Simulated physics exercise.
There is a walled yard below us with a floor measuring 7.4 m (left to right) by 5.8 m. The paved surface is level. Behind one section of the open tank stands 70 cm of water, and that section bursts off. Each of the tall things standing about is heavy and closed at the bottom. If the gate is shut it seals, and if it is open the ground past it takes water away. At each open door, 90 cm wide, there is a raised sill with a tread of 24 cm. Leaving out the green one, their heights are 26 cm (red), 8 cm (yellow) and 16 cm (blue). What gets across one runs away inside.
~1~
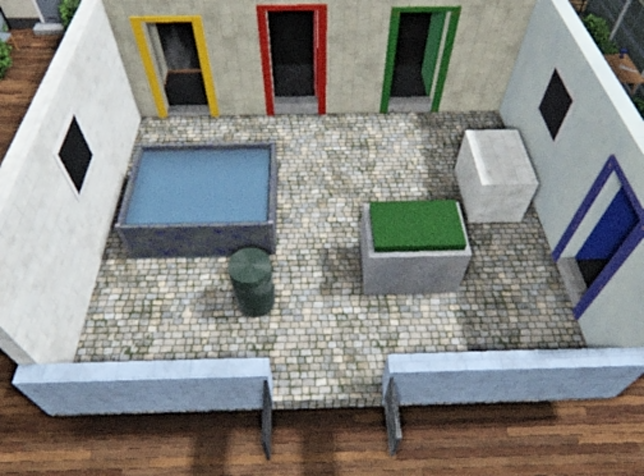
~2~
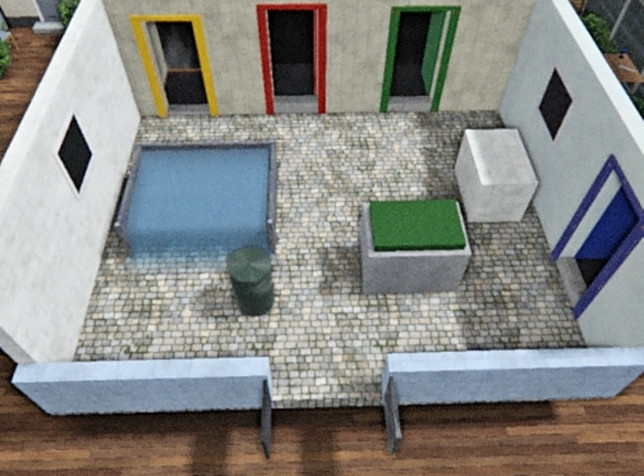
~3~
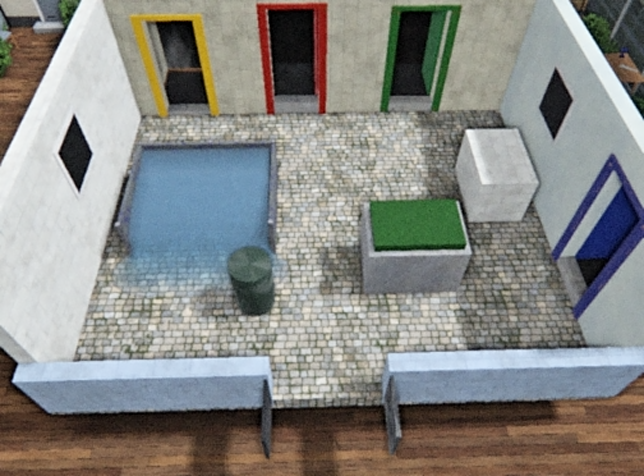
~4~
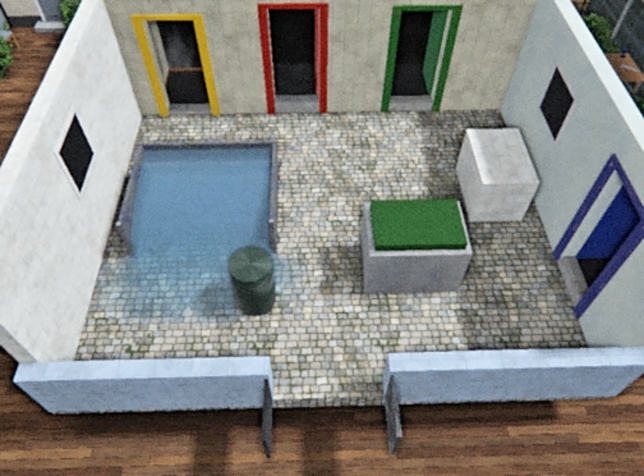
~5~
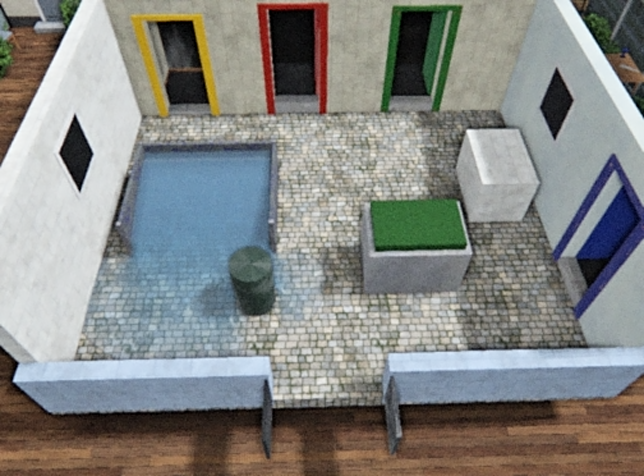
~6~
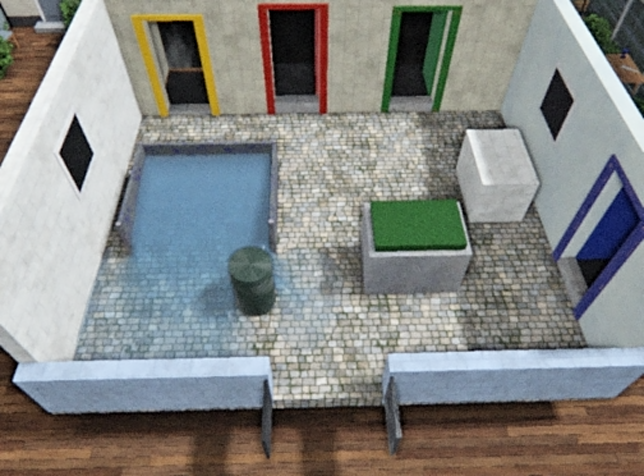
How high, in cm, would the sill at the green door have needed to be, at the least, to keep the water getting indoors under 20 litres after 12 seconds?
About 5.5 cm.
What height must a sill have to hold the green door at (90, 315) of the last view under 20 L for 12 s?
Around 27 cm would do it.
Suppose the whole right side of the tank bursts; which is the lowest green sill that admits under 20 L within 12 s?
That way, roughly 18 cm.
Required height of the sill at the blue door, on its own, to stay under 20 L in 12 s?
Roughly 12.5 cm at blue.
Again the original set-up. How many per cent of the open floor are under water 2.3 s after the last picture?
Wet: Close to 45 %.
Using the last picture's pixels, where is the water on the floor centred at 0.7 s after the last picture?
I'd put it close to (200, 269).
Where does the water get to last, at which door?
Last in order comes the green door.
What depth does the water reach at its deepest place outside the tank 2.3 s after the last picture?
Up to some 29 centimetres, I'd say.
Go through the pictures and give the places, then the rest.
In the first frame, still water, 70 cm deep, in the open tank at (202, 185); the green door at (416, 70) is dry.
In the second frame, the front is at (133, 268), 0.3 m from the gap at (200, 243); 0.6 m2 of floor is wet, 70 cm left at the back.
In the third frame, the front is at a hidden place, 0.8 m from the gap at (201, 244); 1.6 m2 of floor is wet, 70 cm left at the back.
In the fourth frame, the gap is at (202, 245), the front 1.3 m out at (178, 323); the back of the open tank holds 63 cm.
In the fifth frame, water pours out at (202, 246) and has run 1.8 m, to (130, 358); about 10 cm deep outside, 59 cm at the back.
In the sixth frame, the front is at a hidden place, 2.3 m from the gap at (202, 246); 6.3 m2 of floor is wet, 59 cm left at the back; 4.4 m in a straight line remain to the green door at (417, 70).
Then, 0.7 s after the last picture water covers 25 % of the floor, deepest (53 cm) near (80, 387); it has not reached the green door.
Then, 2.3 s after the last picture water covers 45 % of the floor, deepest (29 cm) near (136, 259); it has not reached the green door.
Then, 11.3 s after the last picture water covers 100 % of the floor, deepest (10 cm) near (471, 377); 8 cm at the green door, 0 litres in over its 20 cm sill.
At the green door as built, the water peaked near 10 cm, 7.5 s after the last picture.
Run again over the same 12 s with other heights there, 31 litres in over 4.5 cm, 16 litres over 6 cm. The limit of 20 litres is kept from about 5.5 cm up.
